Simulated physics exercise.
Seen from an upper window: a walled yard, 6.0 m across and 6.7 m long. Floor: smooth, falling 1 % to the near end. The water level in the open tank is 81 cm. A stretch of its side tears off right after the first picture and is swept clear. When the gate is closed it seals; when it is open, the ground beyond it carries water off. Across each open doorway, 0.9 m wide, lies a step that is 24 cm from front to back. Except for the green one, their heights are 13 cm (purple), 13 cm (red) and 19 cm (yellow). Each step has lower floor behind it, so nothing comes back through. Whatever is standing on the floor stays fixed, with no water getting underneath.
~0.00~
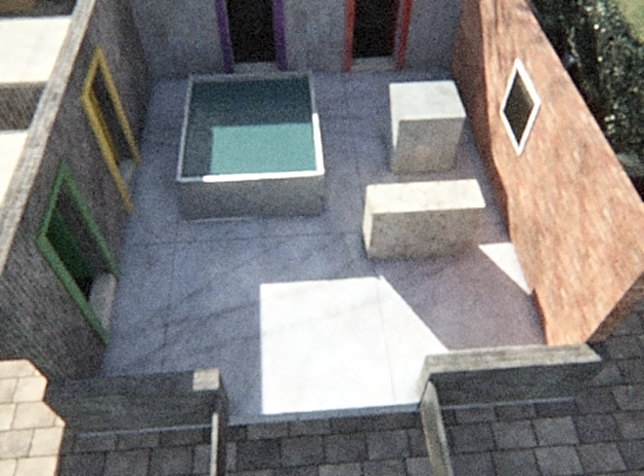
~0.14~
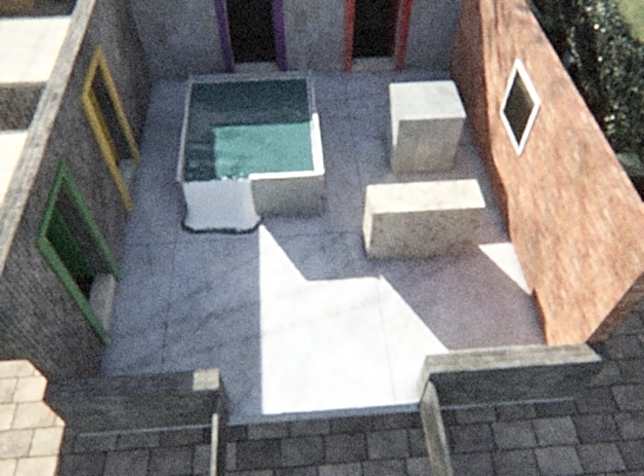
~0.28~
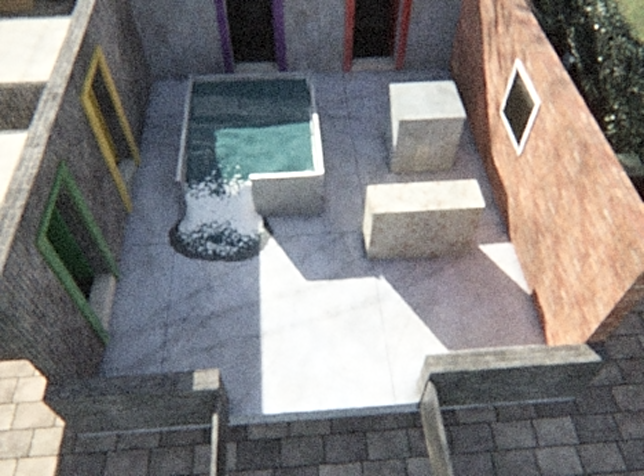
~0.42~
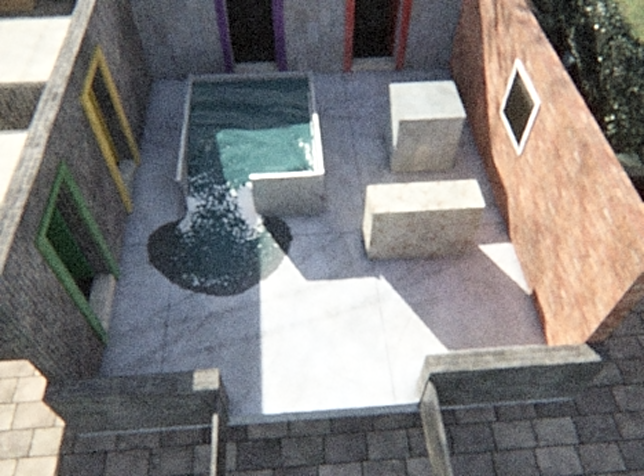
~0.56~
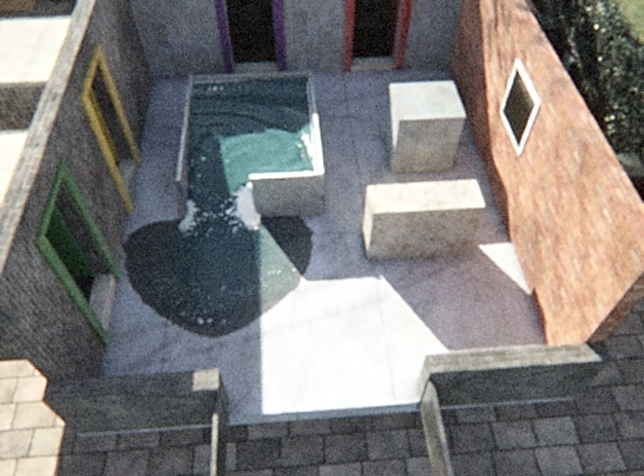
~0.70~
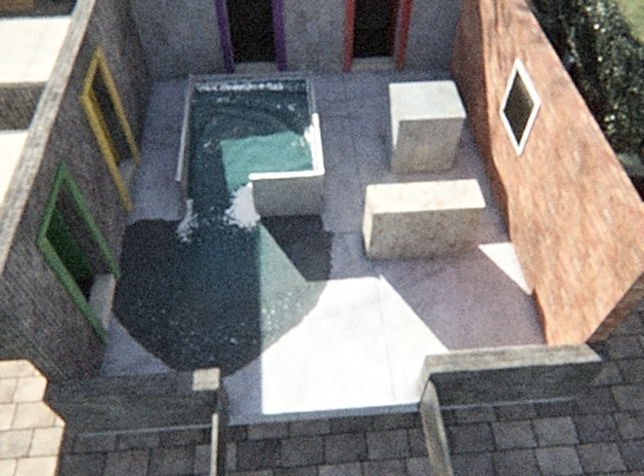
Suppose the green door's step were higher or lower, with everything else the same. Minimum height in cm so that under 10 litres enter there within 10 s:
27 cm.
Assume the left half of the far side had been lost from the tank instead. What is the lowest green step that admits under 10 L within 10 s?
Estimate: Near 7.5 cm.
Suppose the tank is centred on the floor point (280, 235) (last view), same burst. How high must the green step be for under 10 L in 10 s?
At least roughly 15 cm high.
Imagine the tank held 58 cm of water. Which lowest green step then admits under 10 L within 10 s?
About 19 cm.
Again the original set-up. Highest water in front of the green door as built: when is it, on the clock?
Some 3.0 s, more or less.
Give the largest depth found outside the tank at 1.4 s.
Roughly 60 cm.
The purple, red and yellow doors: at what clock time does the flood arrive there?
The purple door at 8.0 seconds, the red door at 8.5 seconds, the yellow door at 2.4 seconds.
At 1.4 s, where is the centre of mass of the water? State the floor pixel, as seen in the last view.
(239, 196), roughly.
After 1.4 s water covers 30 % of the floor, deepest (60 cm) near (97, 393); 29 cm at the green door, 0 litres in over its 22 cm step.
After 3.0 s water covers 35 % of the floor, deepest (36 cm) near (95, 407); 30 cm at the green door, 24 litres in over its 22 cm step.
After 10.0 s water covers 90 % of the floor, deepest (14 cm) near (95, 407); 11 cm at the green door, 44 litres in over its 22 cm step.
At the green door as built, the water arrived by 0.8 s and peaked near 30 cm at 3.0 s.
With a step of 22.5 cm, 40 litres would have come in within the 10 s; with 30.5 cm, 4 litres. So under 10 litres takes about 27 cm.
